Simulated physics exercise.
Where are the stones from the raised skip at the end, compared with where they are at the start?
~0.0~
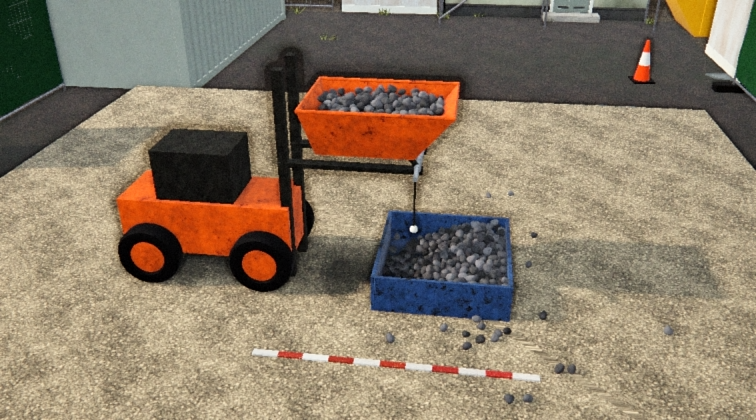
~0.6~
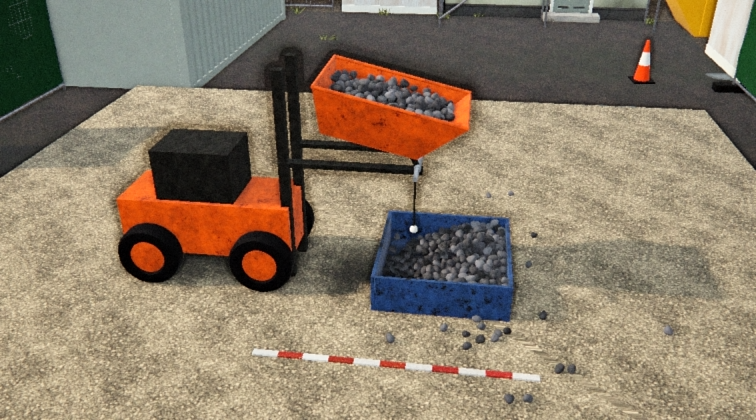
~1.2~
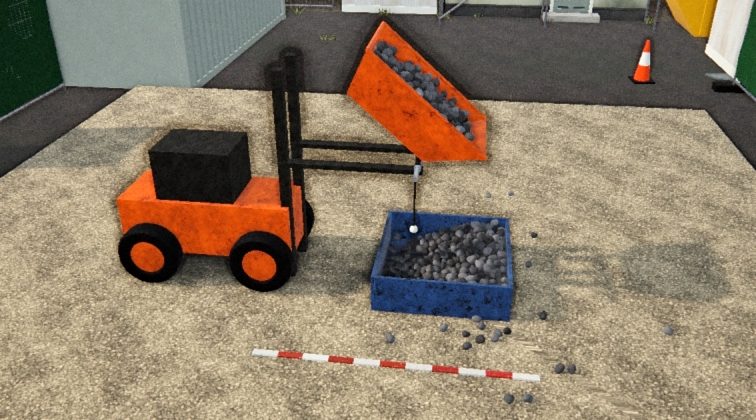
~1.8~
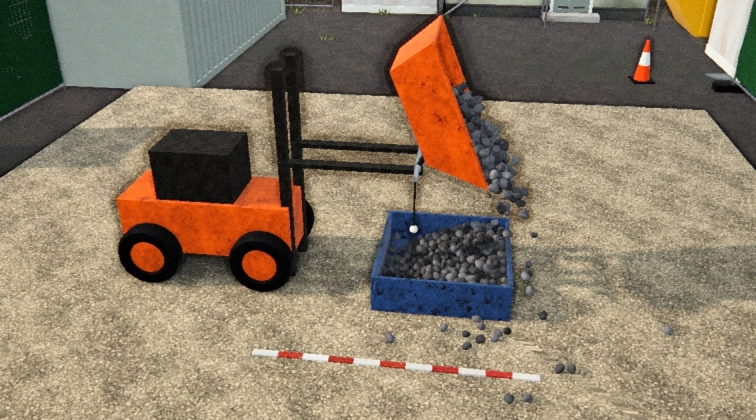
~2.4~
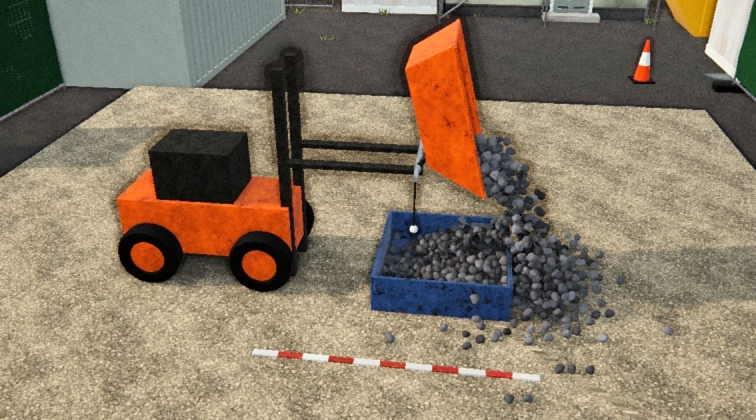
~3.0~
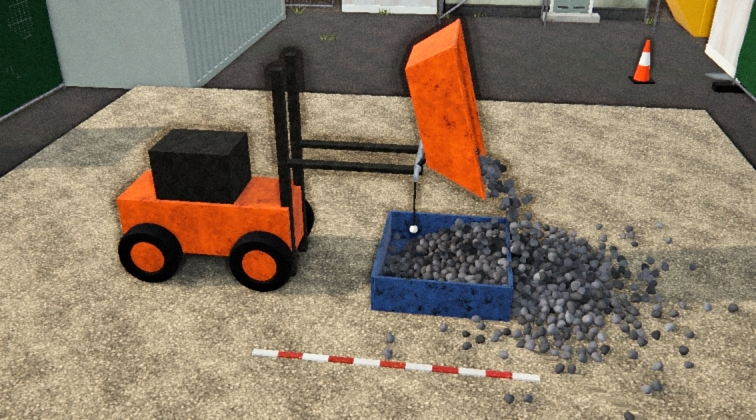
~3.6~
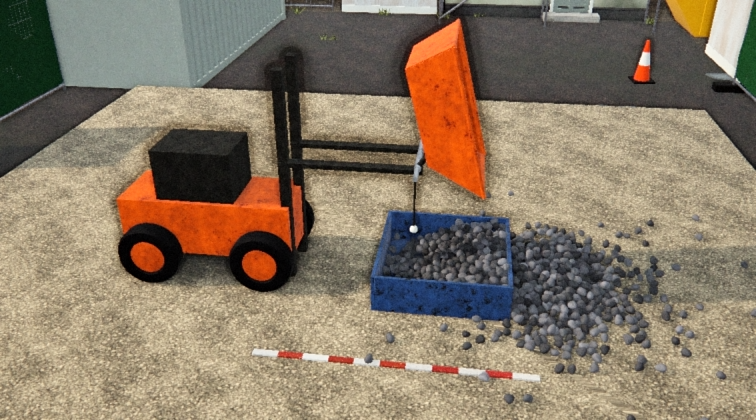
At the start they lie in the orange skip raised above the blue bin, and at the end most of them are spread in a loose heap on the ground to the right of the bin.
